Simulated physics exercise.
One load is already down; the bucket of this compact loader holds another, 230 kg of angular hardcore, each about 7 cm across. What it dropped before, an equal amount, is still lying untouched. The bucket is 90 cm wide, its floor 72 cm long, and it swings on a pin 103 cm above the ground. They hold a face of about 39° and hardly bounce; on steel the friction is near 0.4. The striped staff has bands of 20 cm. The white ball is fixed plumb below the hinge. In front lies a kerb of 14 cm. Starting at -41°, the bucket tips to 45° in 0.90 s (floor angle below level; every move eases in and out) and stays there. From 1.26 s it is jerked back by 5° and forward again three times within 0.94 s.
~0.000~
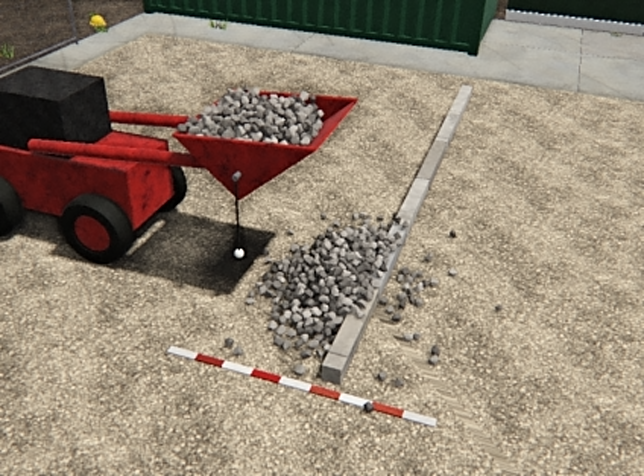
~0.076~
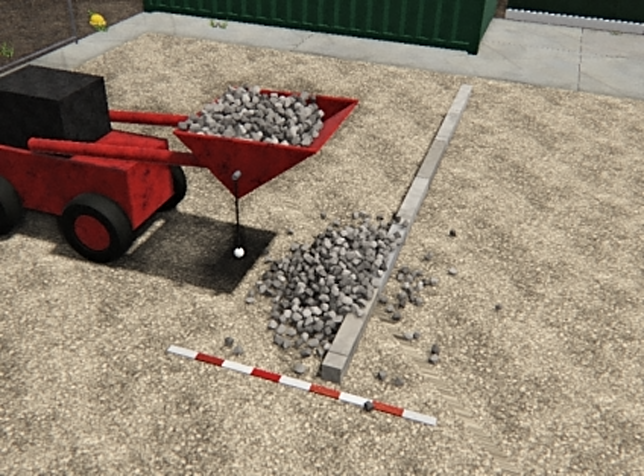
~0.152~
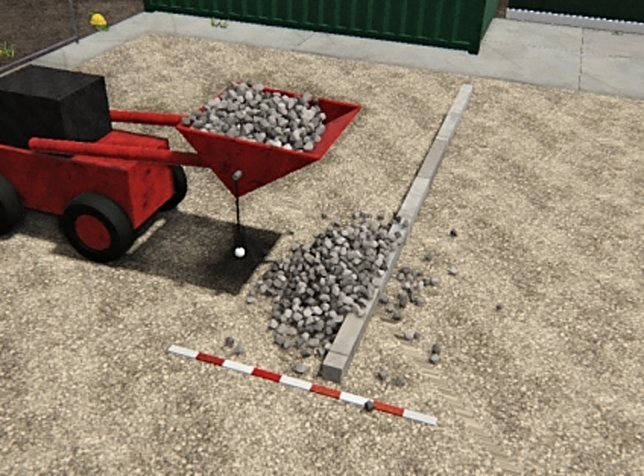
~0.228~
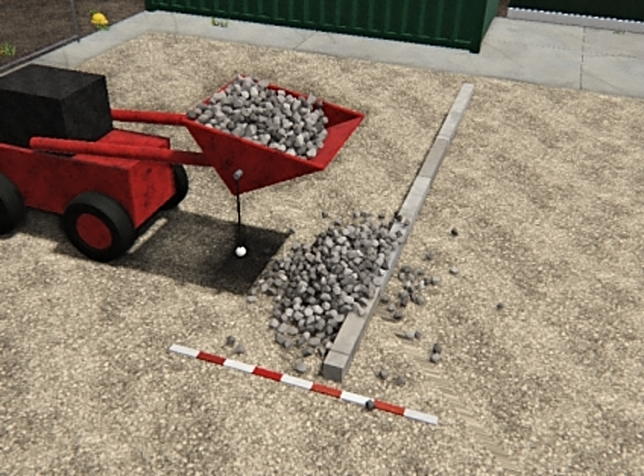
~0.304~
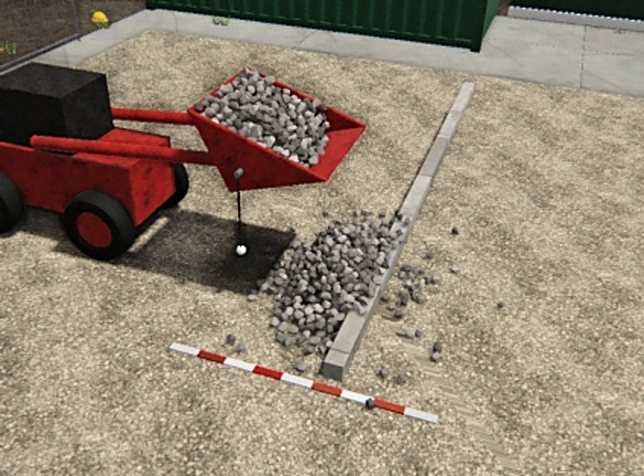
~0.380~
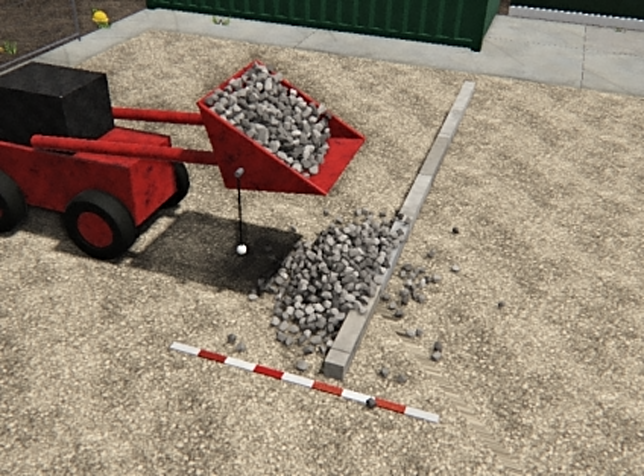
A red loader slowly tilts its stone-filled bucket forward beside a pile of grey stones.
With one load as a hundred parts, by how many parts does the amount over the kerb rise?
Close to 17 parts in a hundred.
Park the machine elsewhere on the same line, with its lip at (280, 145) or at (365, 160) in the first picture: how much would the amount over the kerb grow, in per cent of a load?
First some 0, then 75 per cent.
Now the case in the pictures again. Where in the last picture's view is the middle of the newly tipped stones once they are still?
Around (340, 263).
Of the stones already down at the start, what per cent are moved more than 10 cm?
Roughly 5 per cent of them.
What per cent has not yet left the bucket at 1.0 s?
About 50 per cent.
After 0.7 s the floor is at 32°; in per cent of one load, 99 in the bucket, 96 on this side of the kerb, 5 over the kerb; the foremost stones are at (444, 307).
After 1.0 s the floor is at 45°; in per cent of one load, 51 in the bucket, 144 on this side of the kerb, 5 over the kerb; the foremost stones are at (444, 307).
After 2.7 s the floor is at 45°; in per cent of one load, 0 in the bucket, 178 on this side of the kerb, 22 over the kerb; the foremost stones are at (514, 313).
After 5.1 s the floor is at 45°; in per cent of one load, 0 in the bucket, 178 on this side of the kerb, 22 over the kerb; the foremost stones are at (514, 313). Net gain over the kerb, 17.
